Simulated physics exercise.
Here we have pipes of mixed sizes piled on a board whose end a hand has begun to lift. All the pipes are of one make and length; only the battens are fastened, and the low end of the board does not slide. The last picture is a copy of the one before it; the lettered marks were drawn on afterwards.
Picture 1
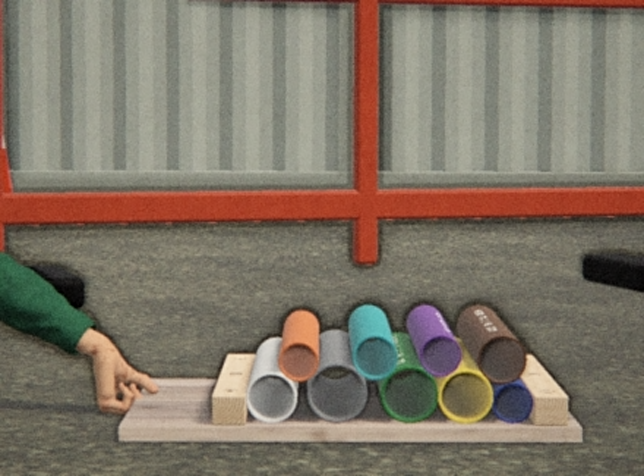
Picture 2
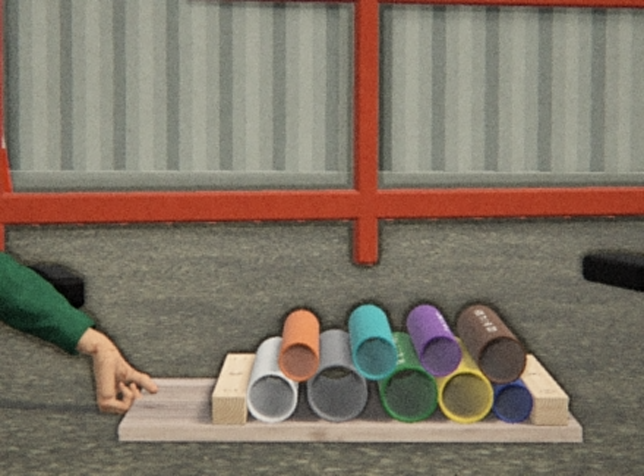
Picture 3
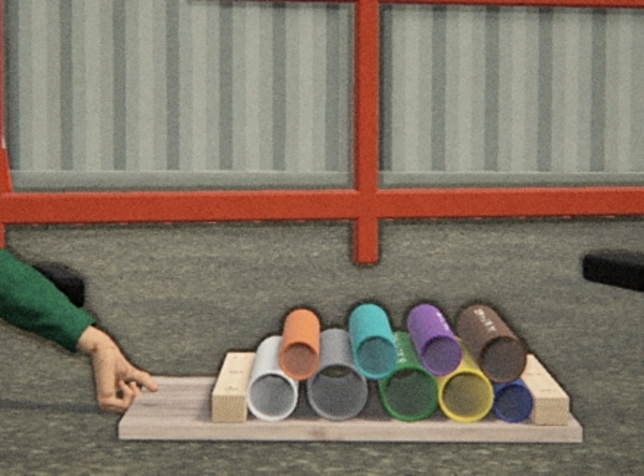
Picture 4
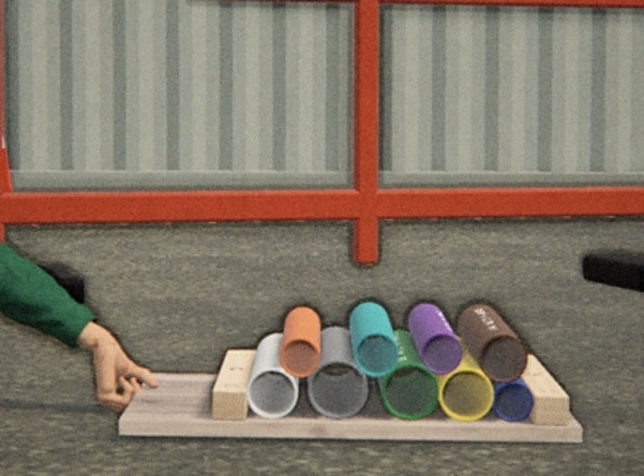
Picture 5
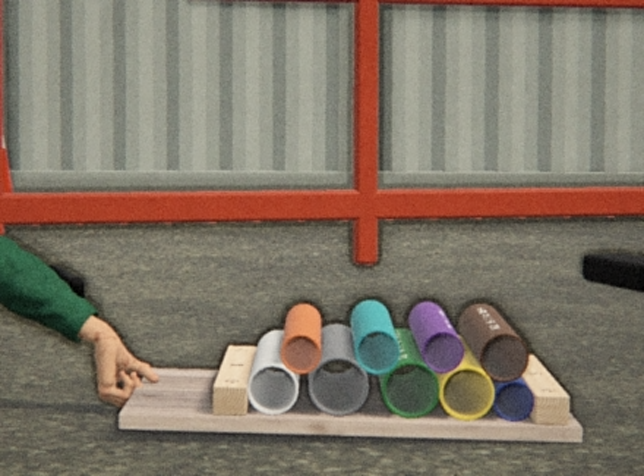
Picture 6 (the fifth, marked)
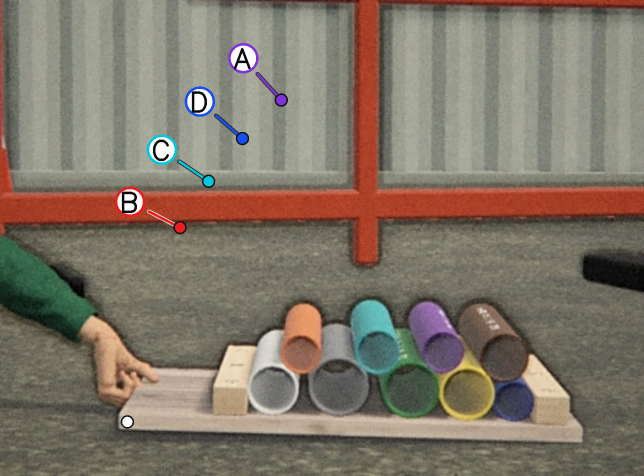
A hand in a green sleeve slowly raised the left end of a wooden board just slightly, while the colourful pipes stacked between two wooden blocks stayed in their pile and barely shifted.
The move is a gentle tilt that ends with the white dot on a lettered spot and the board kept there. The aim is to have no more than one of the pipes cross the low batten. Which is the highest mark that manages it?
B is the limit.
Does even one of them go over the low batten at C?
Yes, at C.
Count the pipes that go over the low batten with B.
With B, one.
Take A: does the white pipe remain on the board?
Yes.
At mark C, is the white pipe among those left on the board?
Yes, with C.
On the marked copy, A at (281, 100); B at (180, 227); C at (209, 182); D at (242, 139); the white dot at (127, 422).
Taking B. A third of the way, board at 16°.
Two thirds of the way, board at 27°.
When it is over, board at 27°, one over the low batten (brown).
As for the rest, A four over the low batten (turquoise, purple, orange, brown); C three over the low batten (turquoise, purple, brown); D three over the low batten (turquoise, purple, brown).
